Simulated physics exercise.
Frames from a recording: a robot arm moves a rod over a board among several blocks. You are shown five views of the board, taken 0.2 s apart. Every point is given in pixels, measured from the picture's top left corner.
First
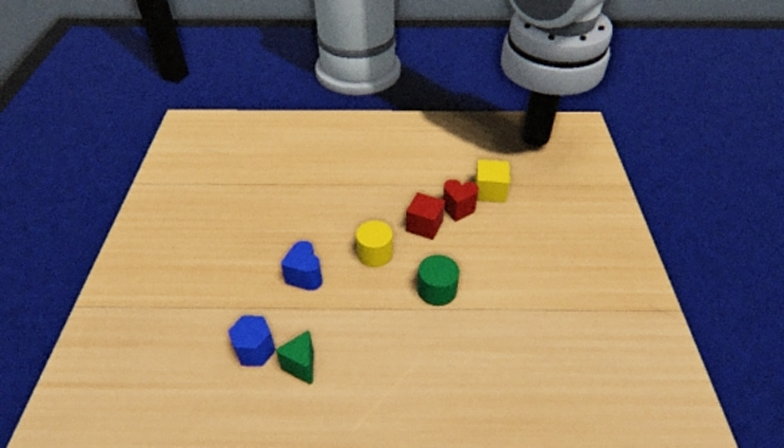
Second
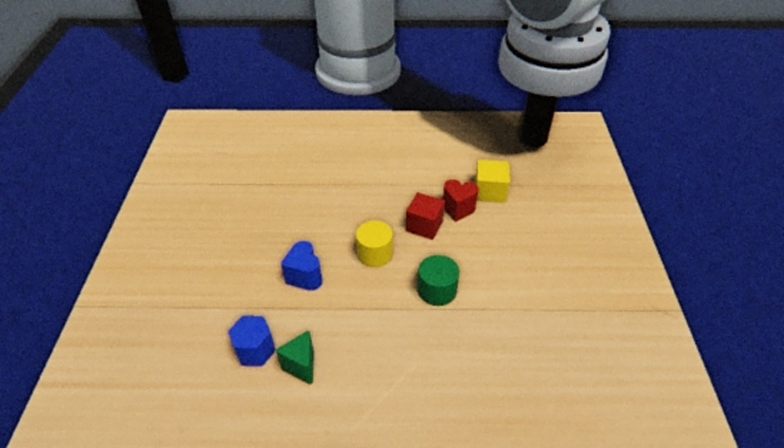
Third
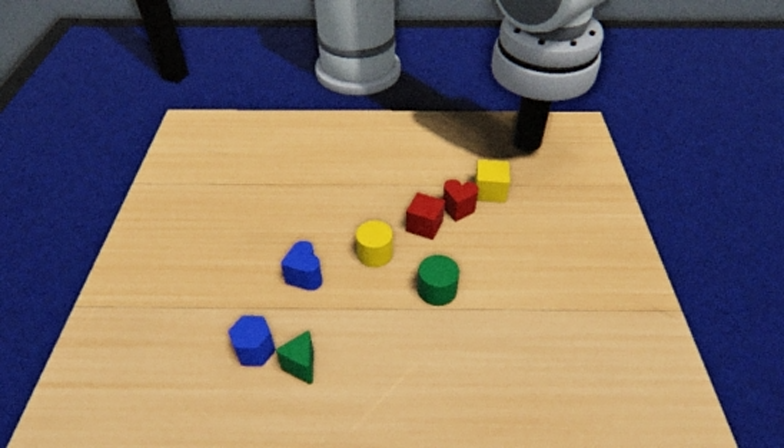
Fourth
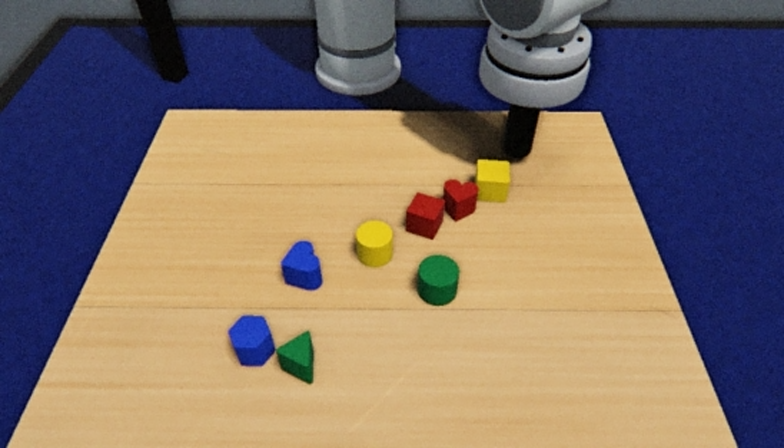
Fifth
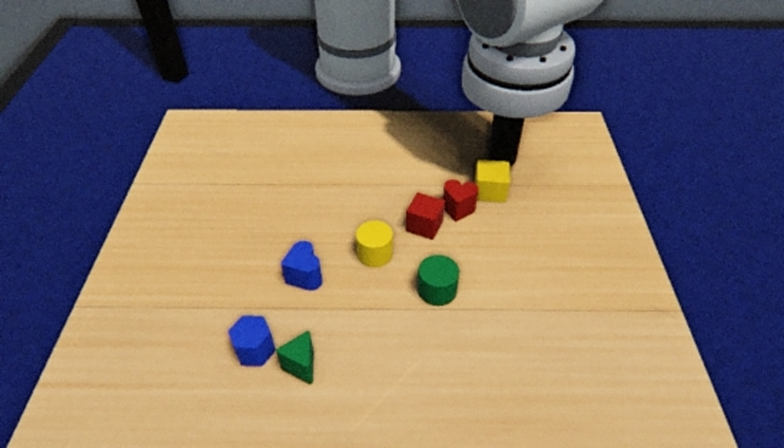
A robot arm holds a black rod over the far right of a pale wooden board on a blue surface, seen from above at an angle. A yellow cube, red heart and red cube run down-left from the rod toward a yellow cylinder, with a green cylinder below and blue and green blocks at left. The rod barely moves at first, then slides slightly left and nearer, up to the yellow cube, while the blocks and camera stay still.
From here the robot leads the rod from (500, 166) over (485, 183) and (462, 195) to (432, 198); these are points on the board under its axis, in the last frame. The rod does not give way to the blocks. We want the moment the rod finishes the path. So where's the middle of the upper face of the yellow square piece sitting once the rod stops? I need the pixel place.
For the centre of its top, I'd go with (489, 192).
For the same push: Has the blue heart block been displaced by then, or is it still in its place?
Here the blue heart block stays on its spot.
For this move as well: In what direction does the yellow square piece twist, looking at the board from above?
Looking down, my answer is that the yellow square piece rotates anticlockwise.
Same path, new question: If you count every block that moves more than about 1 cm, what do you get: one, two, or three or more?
My count: 2.
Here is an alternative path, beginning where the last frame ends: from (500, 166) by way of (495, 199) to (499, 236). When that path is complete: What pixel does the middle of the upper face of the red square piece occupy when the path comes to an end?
Located at (401, 215).
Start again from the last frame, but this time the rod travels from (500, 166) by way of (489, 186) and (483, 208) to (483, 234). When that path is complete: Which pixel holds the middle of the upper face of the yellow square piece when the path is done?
At (492, 239).
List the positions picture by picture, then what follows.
Rod's lower end at (535, 139); blue heart block at (301, 257); red square piece at (426, 205); red heart block at (461, 189); yellow square piece at (494, 170), in the first picture.
Rod at (533, 140); blocks still, in the second picture.
Rod at (527, 144); blocks still, in the third picture.
Rod at (516, 150); blocks still, in the fourth picture.
Rod at (501, 160); blue heart block at (301, 257); red square piece at (426, 205); red heart block at (461, 189); yellow square piece at (494, 170), in the fifth picture.
On the path given first. One third of the way, rod at (486, 176); red heart block at (458, 194), turned 35° clockwise; yellow square piece at (488, 184), turned 15° anticlockwise.
Two thirds of the way, rod at (462, 189); red heart block at (457, 196), turned 45° clockwise; yellow square piece at (489, 192), turned 30° anticlockwise.
At the end, rod at (432, 192); blue heart block still; red square piece at (422, 206); red heart block at (454, 199); yellow square piece at (489, 192), turned 30° anticlockwise.
